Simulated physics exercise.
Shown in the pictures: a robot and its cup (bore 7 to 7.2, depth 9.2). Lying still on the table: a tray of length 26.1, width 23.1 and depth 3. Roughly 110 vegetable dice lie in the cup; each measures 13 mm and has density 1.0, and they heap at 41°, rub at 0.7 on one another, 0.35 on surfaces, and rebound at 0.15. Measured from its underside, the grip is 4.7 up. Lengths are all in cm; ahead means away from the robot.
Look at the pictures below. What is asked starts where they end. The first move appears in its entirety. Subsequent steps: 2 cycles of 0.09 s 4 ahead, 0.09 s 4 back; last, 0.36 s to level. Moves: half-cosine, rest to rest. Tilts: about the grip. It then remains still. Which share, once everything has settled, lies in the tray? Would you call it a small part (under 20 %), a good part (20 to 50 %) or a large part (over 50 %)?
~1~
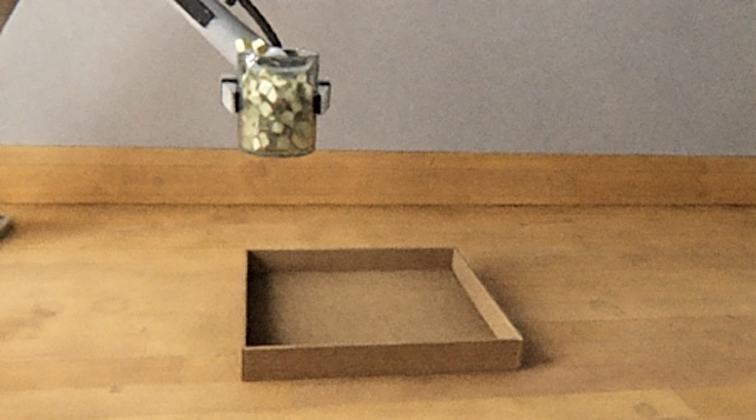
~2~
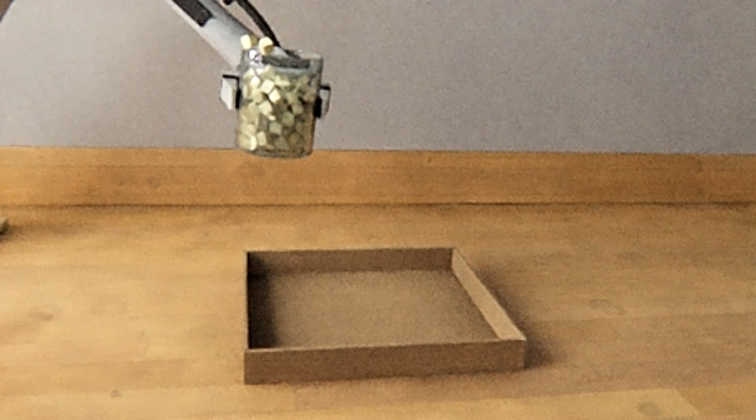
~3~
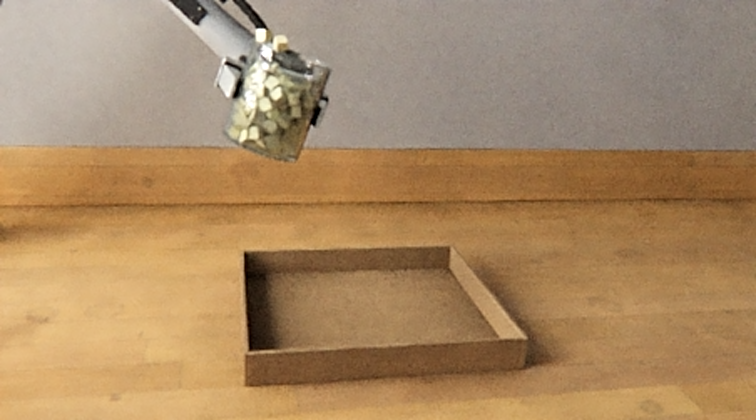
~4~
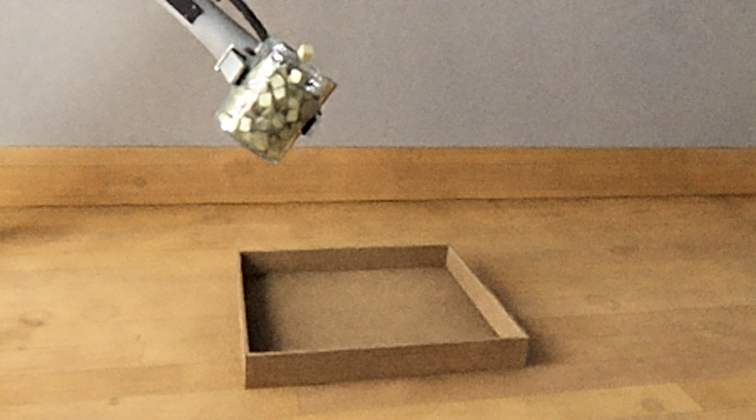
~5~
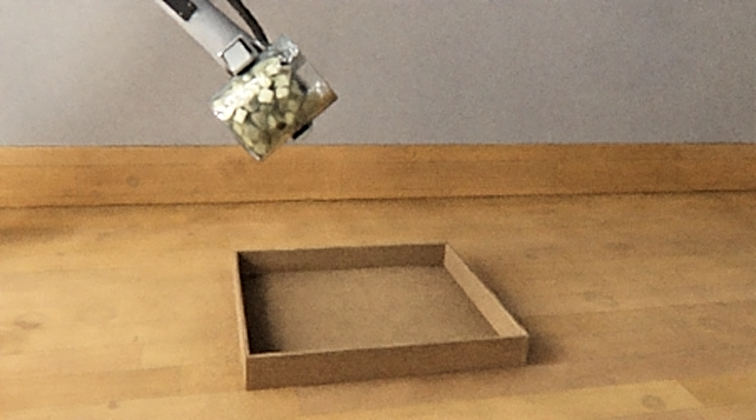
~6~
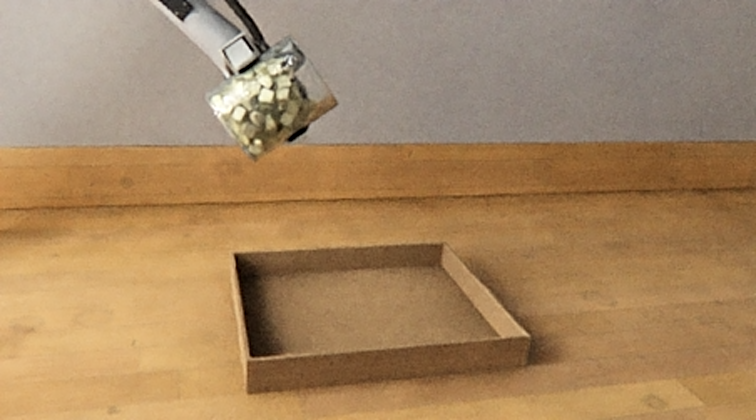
I'd call it a small part.
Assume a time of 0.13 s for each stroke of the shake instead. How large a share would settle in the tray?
That gives about 5 percent.
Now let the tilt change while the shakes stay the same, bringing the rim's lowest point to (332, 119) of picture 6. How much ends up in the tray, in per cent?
About 40 percent.
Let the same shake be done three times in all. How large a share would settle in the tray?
15 per cent or so.
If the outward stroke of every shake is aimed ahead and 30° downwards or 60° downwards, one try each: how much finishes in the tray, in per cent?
0 and 0 %.
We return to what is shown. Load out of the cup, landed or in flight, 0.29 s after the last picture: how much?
10 %.
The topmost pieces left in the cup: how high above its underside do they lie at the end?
I'd say close to 8.5 cm.
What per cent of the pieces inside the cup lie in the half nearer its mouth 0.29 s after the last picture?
Close to 40 in a hundred.
Then, 0.29 s on, tilted 54° forward, highest piece 26 above the table; 97 in the cup, 2 in the tray, 10 in flight or on a rim.
Then, 0.58 s on, tilted 19° forward, highest piece 26 above the table; 92 in the cup, 14 in the tray, 3 on the table or floor.
Then, 0.92 s on, level, highest piece 27 above the table; 92 in the cup, 14 in the tray, 3 on the table or floor.
Then, 1.97 s on, level, highest piece 27 above the table; 92 in the cup, 14 in the tray, 3 on the table or floor.
In the end, 92 in the cup, 14 in the tray, 3 on the table or floor. That is 13 % in the tray.
